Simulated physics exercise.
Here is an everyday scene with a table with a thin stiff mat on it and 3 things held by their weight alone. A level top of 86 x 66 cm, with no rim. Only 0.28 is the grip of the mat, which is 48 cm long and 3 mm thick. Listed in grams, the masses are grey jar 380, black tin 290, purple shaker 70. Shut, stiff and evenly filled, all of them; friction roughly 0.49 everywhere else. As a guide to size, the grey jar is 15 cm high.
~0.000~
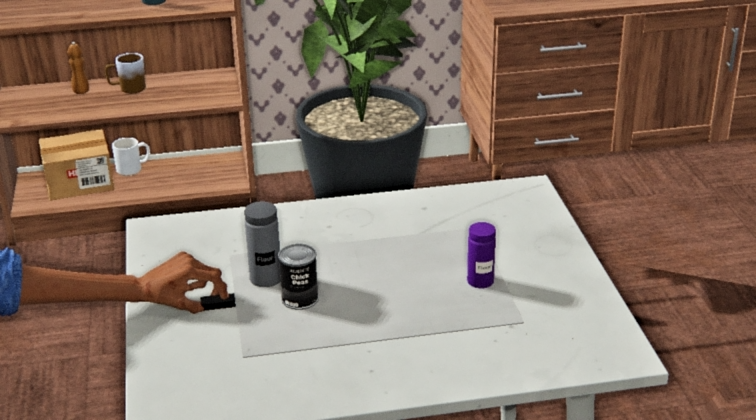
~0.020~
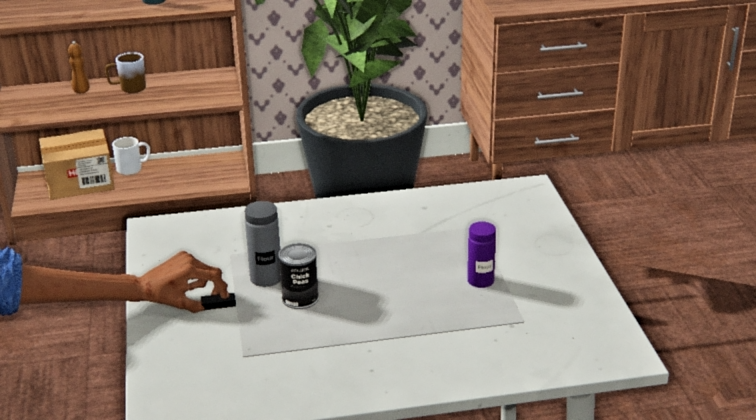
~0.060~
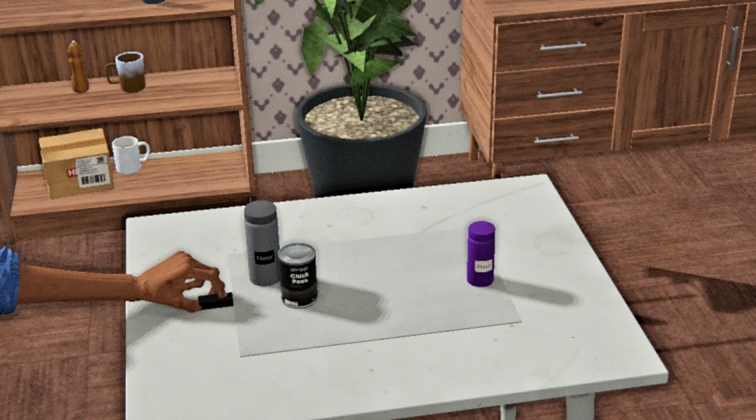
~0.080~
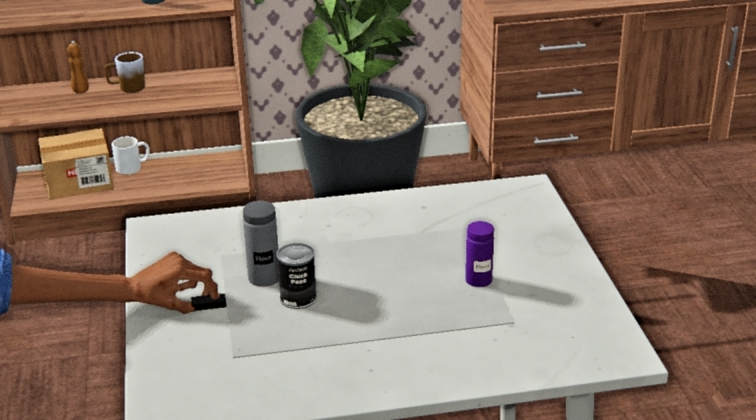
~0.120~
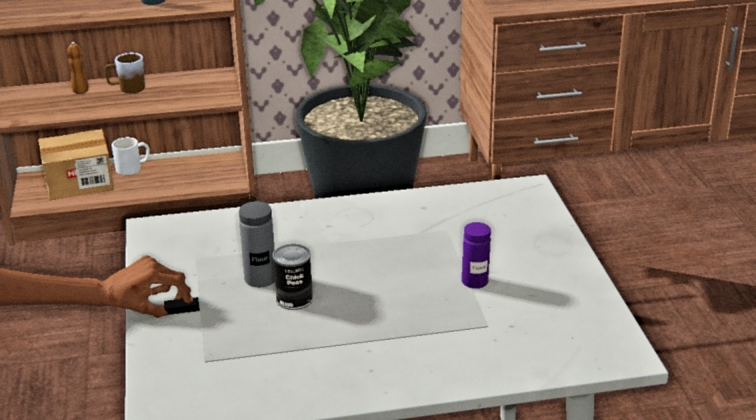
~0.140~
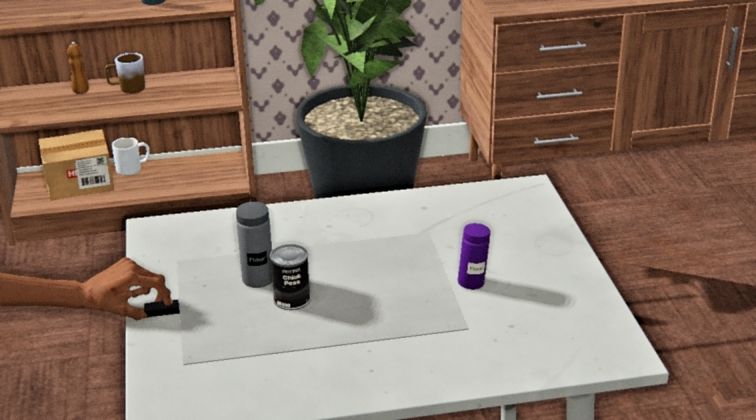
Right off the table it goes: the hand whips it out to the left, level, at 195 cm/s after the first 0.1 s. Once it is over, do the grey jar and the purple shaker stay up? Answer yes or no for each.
Grey jar: No, purple shaker: Yes.
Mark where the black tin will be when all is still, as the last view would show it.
End point: Approx. (168, 293).
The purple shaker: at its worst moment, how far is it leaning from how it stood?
Up to 6°.
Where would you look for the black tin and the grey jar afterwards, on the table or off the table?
Once it settles, the black tin keeps within bounds; as for the grey jar, it has gone out of bounds.
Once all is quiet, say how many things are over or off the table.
1.
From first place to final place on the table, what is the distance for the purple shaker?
Displacement: Approx. 2 cm.
After 0.24 s, mat out by 29 cm; grey jar 4° off upright near (232, 247); purple shaker 5° off upright near (469, 256); black tin moved 6 cm.
After 0.44 s, mat out by 68 cm; grey jar moved 21 cm near (143, 259); purple shaker moved 2 cm near (470, 257); black tin moved 20 cm.
After 0.54 s, mat out by 88 cm; grey jar now off the table; purple shaker moved 2 cm near (471, 257); black tin moved 23 cm.
After 0.84 s, mat out by 96 cm; purple shaker moved 2 cm near (471, 257); black tin moved 23 cm.
In the end (1.1 s), off the table and tipped over, grey jar; not toppled but over 6 cm from the start, black tin; purple shaker under 6 cm from the start. At the end, from the last picture's camera, purple shaker near (471, 257).
